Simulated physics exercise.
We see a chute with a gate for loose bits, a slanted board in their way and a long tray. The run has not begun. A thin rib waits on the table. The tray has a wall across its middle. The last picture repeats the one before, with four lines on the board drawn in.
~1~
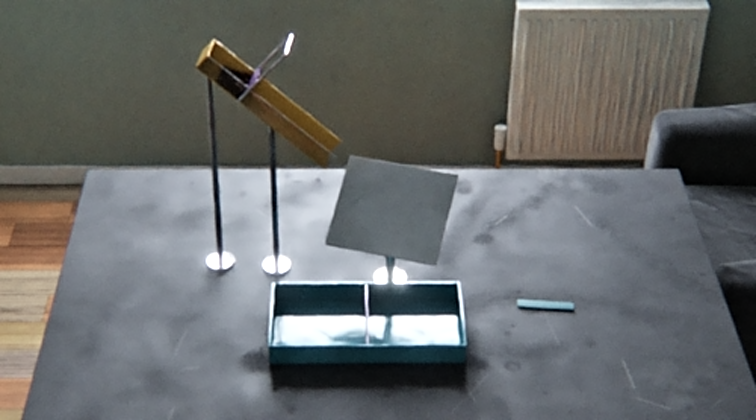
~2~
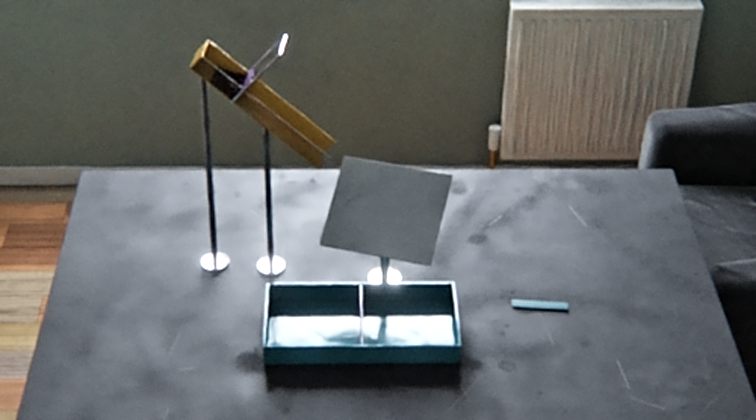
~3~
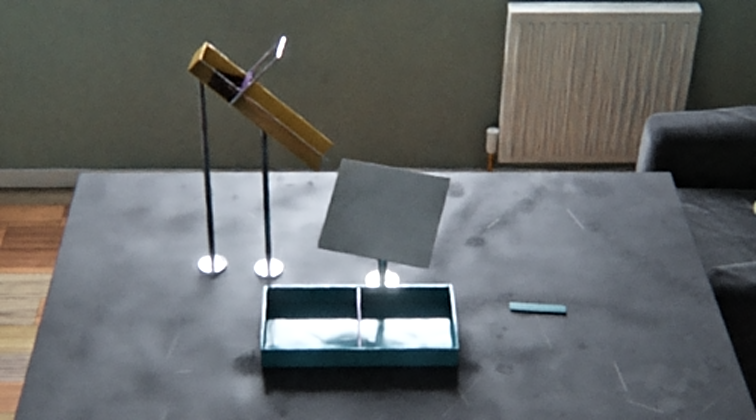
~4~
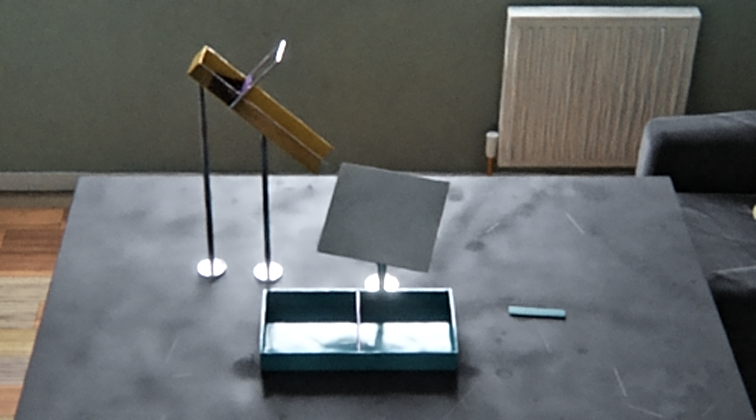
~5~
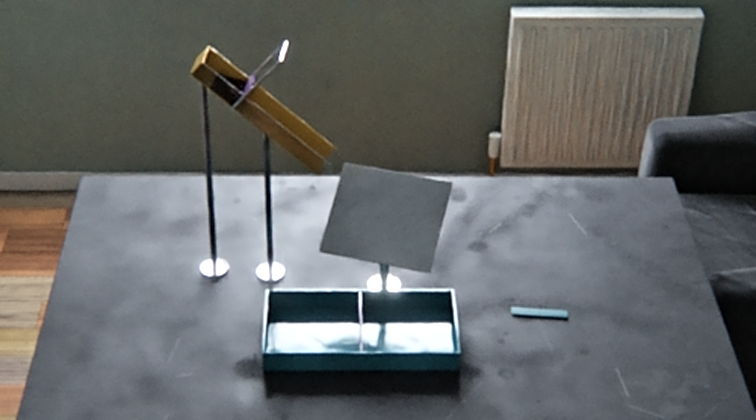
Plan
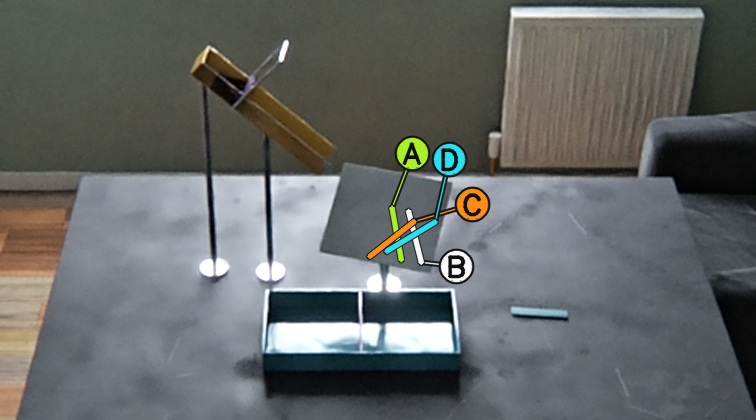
A dark grey table in a room with a pale radiator, part of a dark sofa and some wooden floor behind it is seen from the front and slightly above. A yellow-brown chute slopes down to the right on two thin posts at left, near a tilted grey board, a two-part teal tray and a small teal strip at right. Nothing on the table moves; only the camera shifts slightly.
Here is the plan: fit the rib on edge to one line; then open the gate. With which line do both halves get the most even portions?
Take D.
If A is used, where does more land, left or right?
Right.
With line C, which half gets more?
Left.
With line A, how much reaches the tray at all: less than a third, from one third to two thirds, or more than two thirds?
More than two thirds.
On the marked copy, line A from (392, 208) to (401, 259); line B from (408, 211) to (421, 262); line C from (414, 221) to (369, 256); line D from (435, 222) to (386, 251).
Choosing A, of what is caught, a small part in the left half, most in the right.
Choosing B, of what is caught, a small part in the left half, most in the right.
Choosing C, of what is caught, most in the left half, about a quarter in the right.
Choosing D, of what is caught, about half in the left half, about half in the right.
